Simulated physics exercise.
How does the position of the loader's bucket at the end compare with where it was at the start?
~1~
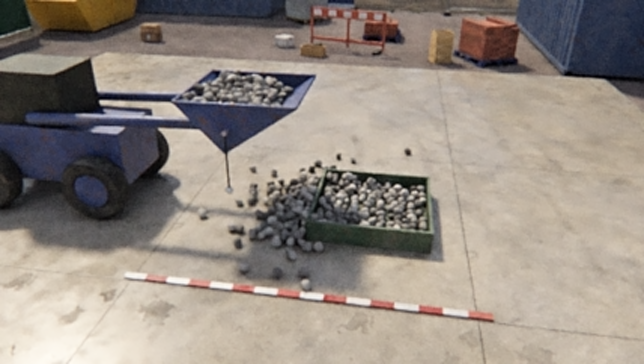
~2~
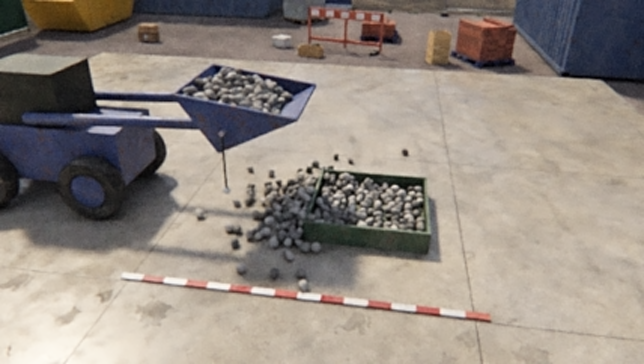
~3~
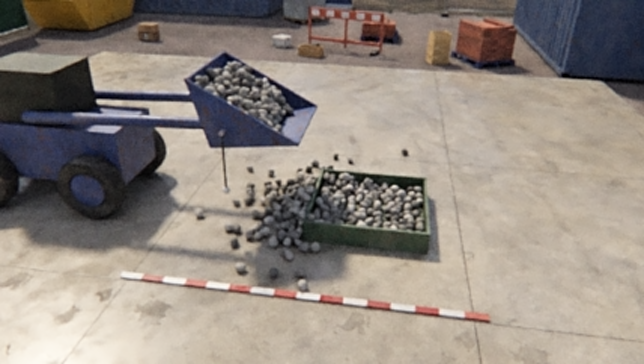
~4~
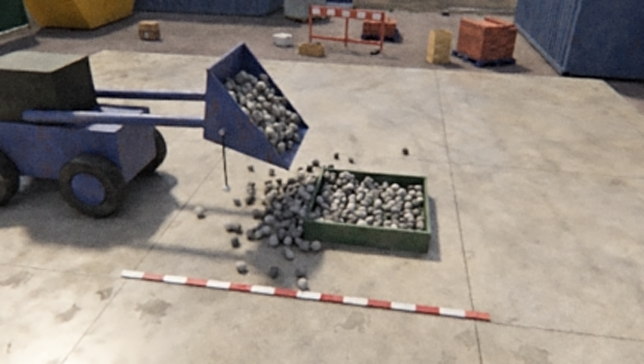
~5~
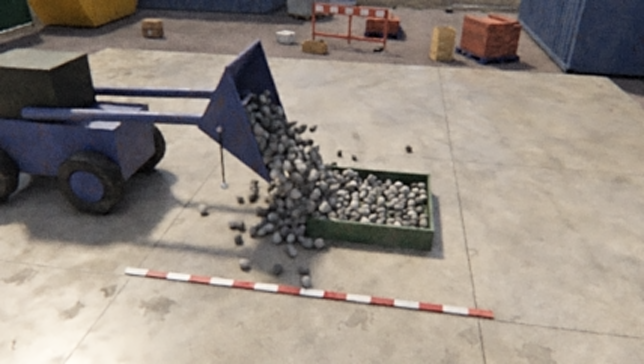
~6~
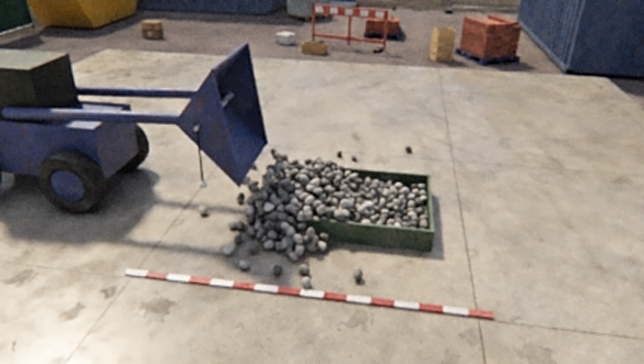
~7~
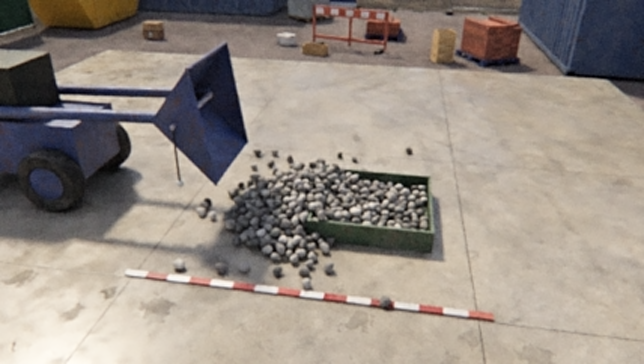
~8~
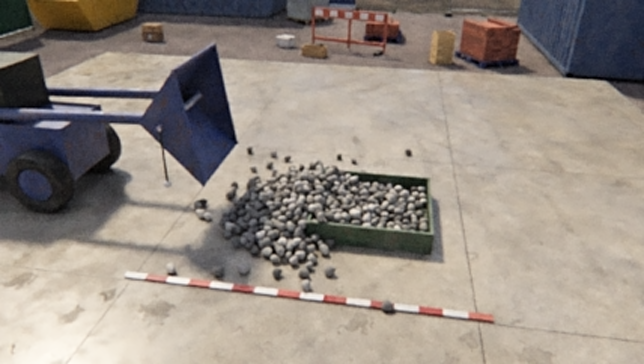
The bucket ends a little farther to the left than it started, after the loader has backed away from the stones and the bin.
